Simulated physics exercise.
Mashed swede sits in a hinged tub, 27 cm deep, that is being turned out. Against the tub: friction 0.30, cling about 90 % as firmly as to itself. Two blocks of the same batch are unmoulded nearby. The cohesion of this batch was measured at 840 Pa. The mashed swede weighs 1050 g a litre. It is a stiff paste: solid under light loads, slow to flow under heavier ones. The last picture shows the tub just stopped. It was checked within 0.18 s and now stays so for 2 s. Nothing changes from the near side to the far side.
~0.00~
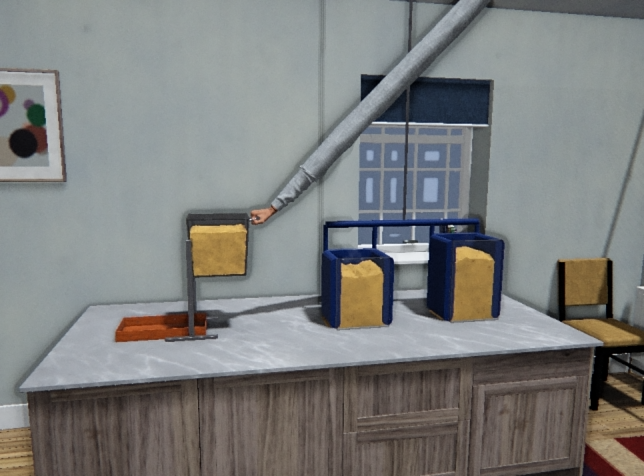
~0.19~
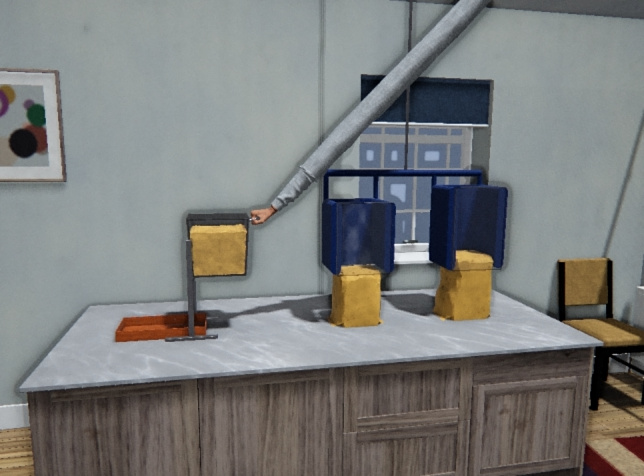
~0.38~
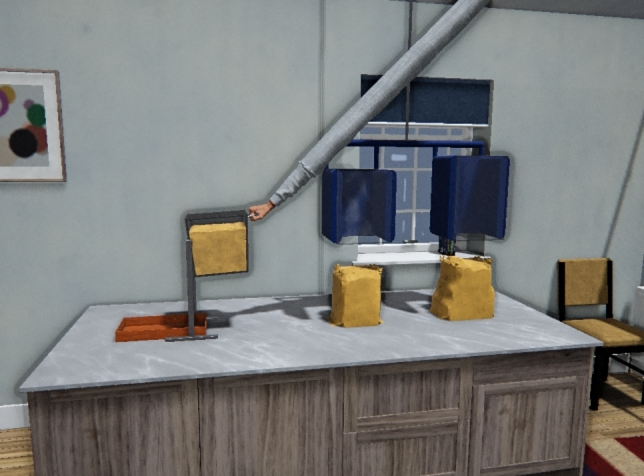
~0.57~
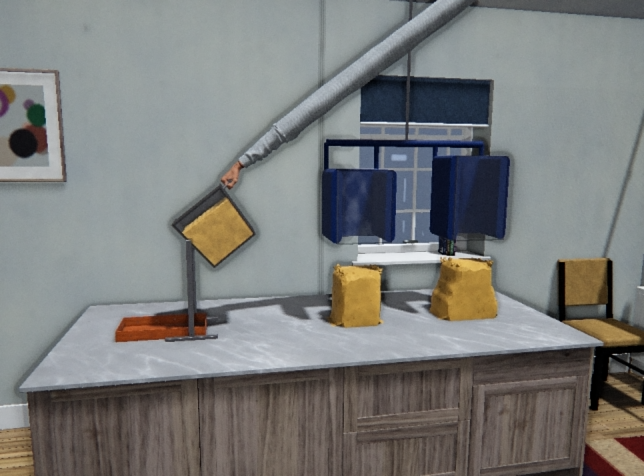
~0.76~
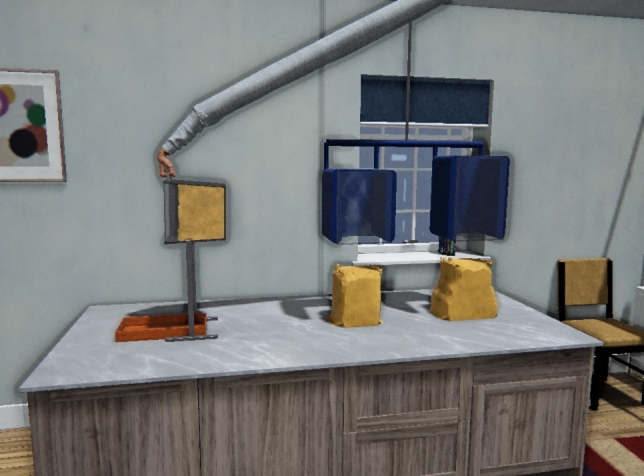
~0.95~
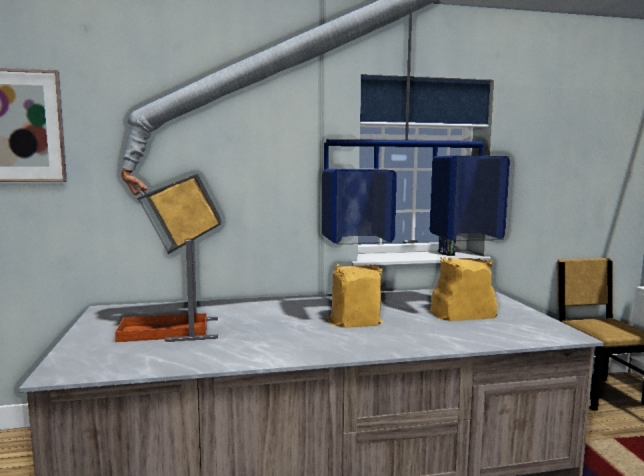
An arm turning a hinged tub of yellow mash counterclockwise on its stand after blue moulds lift off two slightly sagging blocks.
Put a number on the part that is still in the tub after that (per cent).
The part that is still in the tub after that is near 0 %.
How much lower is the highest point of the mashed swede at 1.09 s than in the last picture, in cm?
About 4 cm.
After 1.09 s, the tub is at 115 degrees and holds 100 %.
After 1.26 s, the tub is at 115 degrees and holds 58 %.
After 1.43 s, the tub is at 115 degrees and holds 19 %.
After 1.60 s, the tub is at 115 degrees and holds 0 %.
After 2.95 s, the tub is at 115 degrees and holds 0 %.
